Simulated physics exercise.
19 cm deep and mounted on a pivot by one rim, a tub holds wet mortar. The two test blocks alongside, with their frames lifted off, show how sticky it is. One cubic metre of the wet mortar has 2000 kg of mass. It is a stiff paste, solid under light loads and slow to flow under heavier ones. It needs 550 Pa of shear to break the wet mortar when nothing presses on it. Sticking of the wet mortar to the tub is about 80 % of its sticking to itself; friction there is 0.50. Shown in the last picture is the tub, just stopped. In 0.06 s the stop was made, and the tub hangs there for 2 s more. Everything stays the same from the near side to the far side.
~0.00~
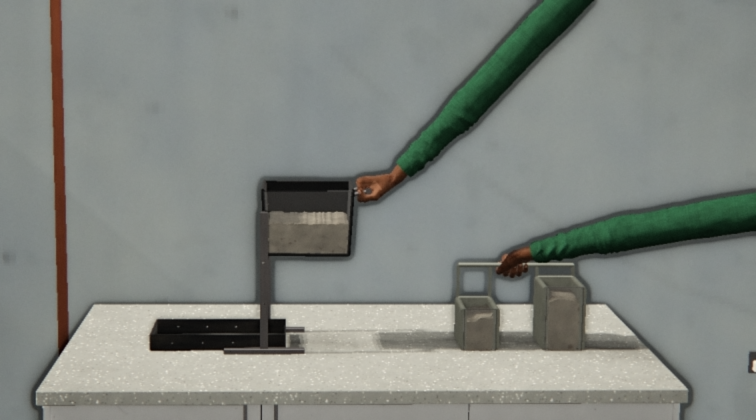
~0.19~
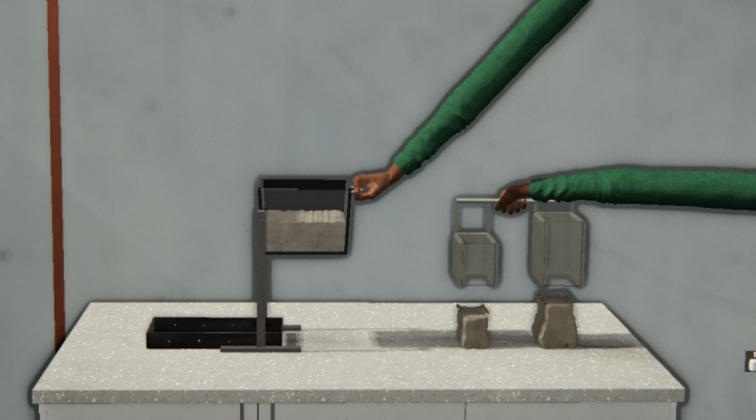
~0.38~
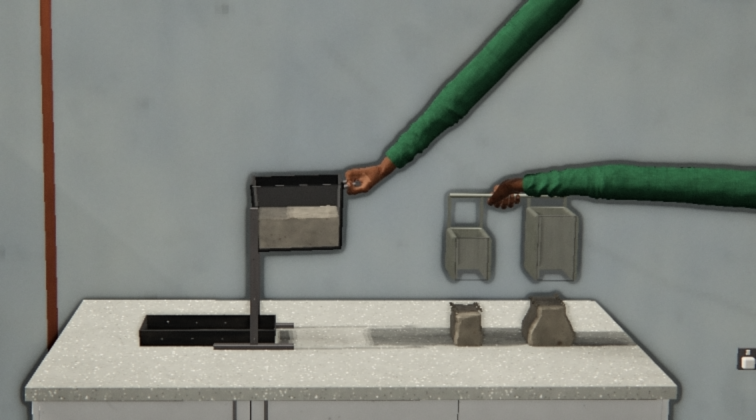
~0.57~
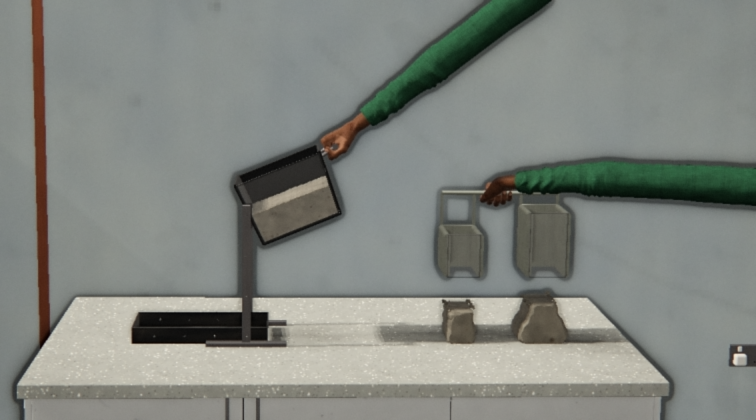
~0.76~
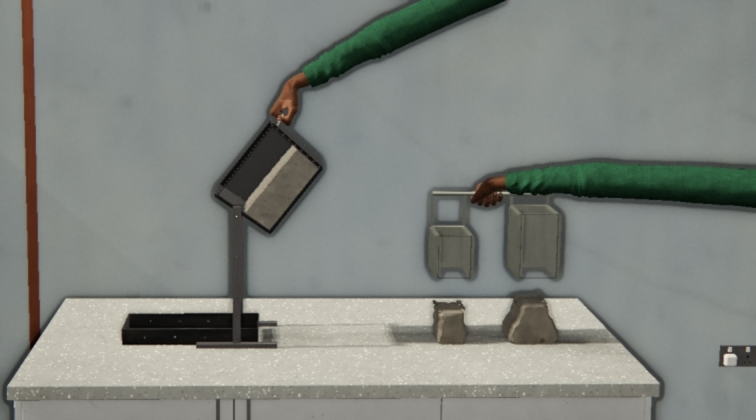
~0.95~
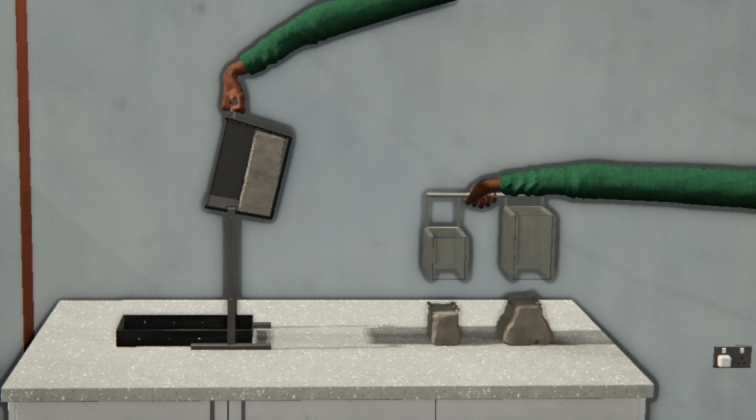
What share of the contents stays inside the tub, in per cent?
About 100 per cent.
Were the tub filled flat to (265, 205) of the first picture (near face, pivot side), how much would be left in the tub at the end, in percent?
Then roughly 65 %.
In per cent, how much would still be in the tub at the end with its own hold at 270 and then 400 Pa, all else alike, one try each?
Result: 80 % for the first case, 90 % for the second.
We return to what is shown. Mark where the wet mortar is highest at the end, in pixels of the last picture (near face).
The highest point is near (249, 163) in the last picture.
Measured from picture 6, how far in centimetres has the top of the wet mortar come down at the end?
Roughly 9 cm.
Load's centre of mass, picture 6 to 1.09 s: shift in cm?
Some 3 cm.
After 1.09 s, the tub is at 77 degrees and holds 100 %.
After 1.26 s, the tub is at 77 degrees and holds 100 %.
After 1.43 s, the tub is at 77 degrees and holds 100 %.
After 1.60 s, the tub is at 77 degrees and holds 100 %.
After 2.95 s, the tub is at 77 degrees and holds 100 %.
